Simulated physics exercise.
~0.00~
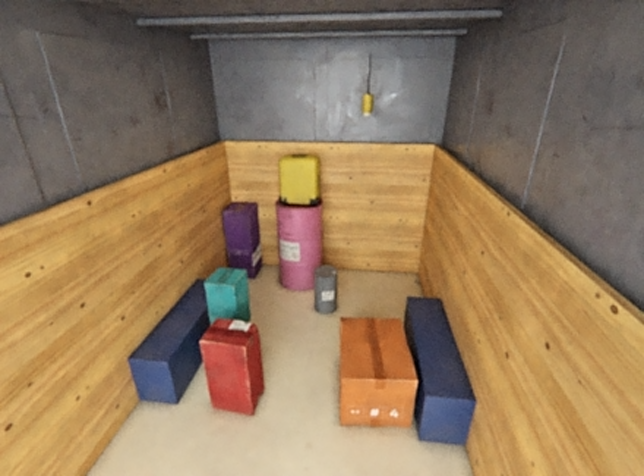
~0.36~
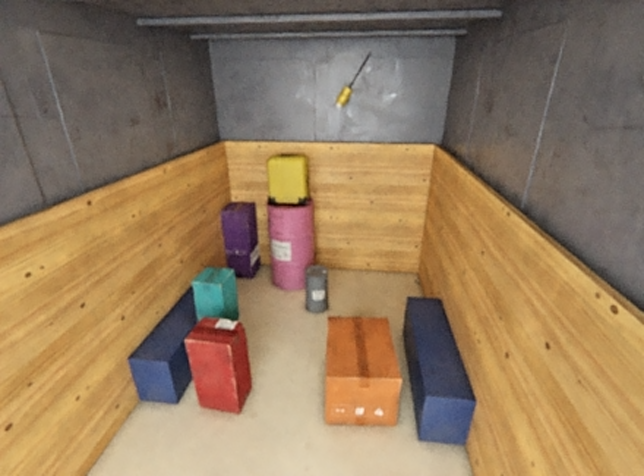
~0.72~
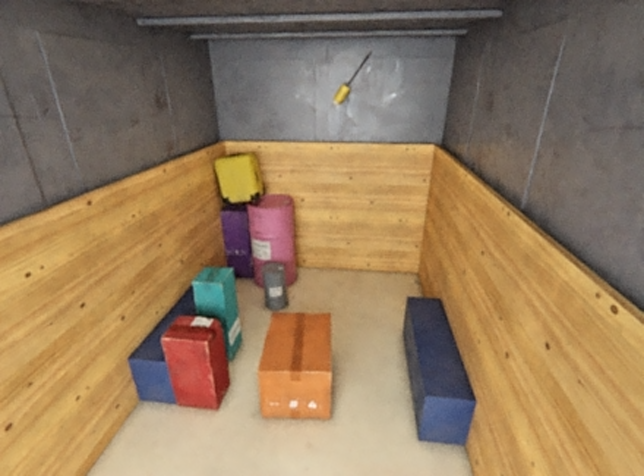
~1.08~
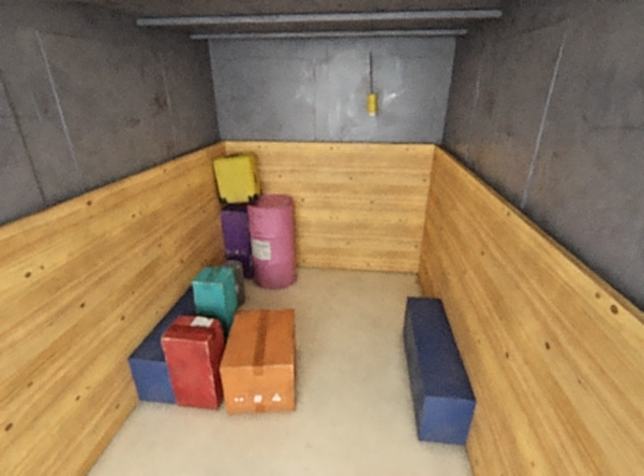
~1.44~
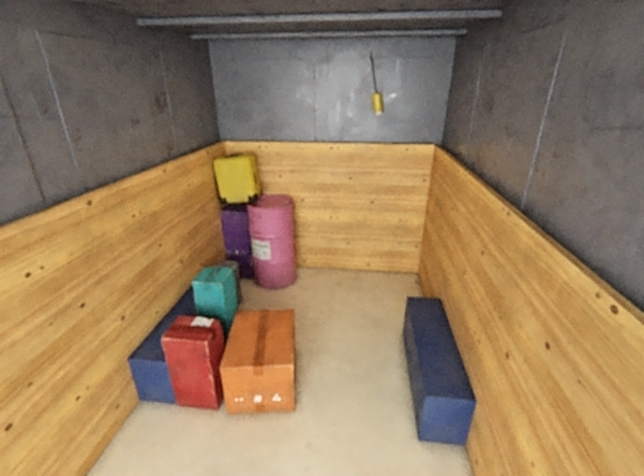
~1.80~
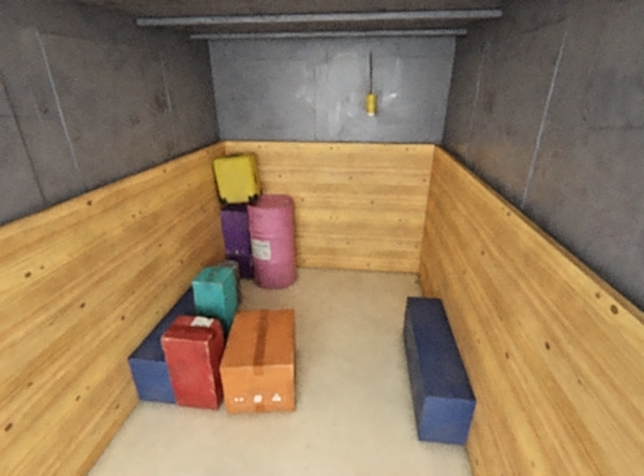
The orange box slides left with the drum and other cargo, stopping beside the red box.
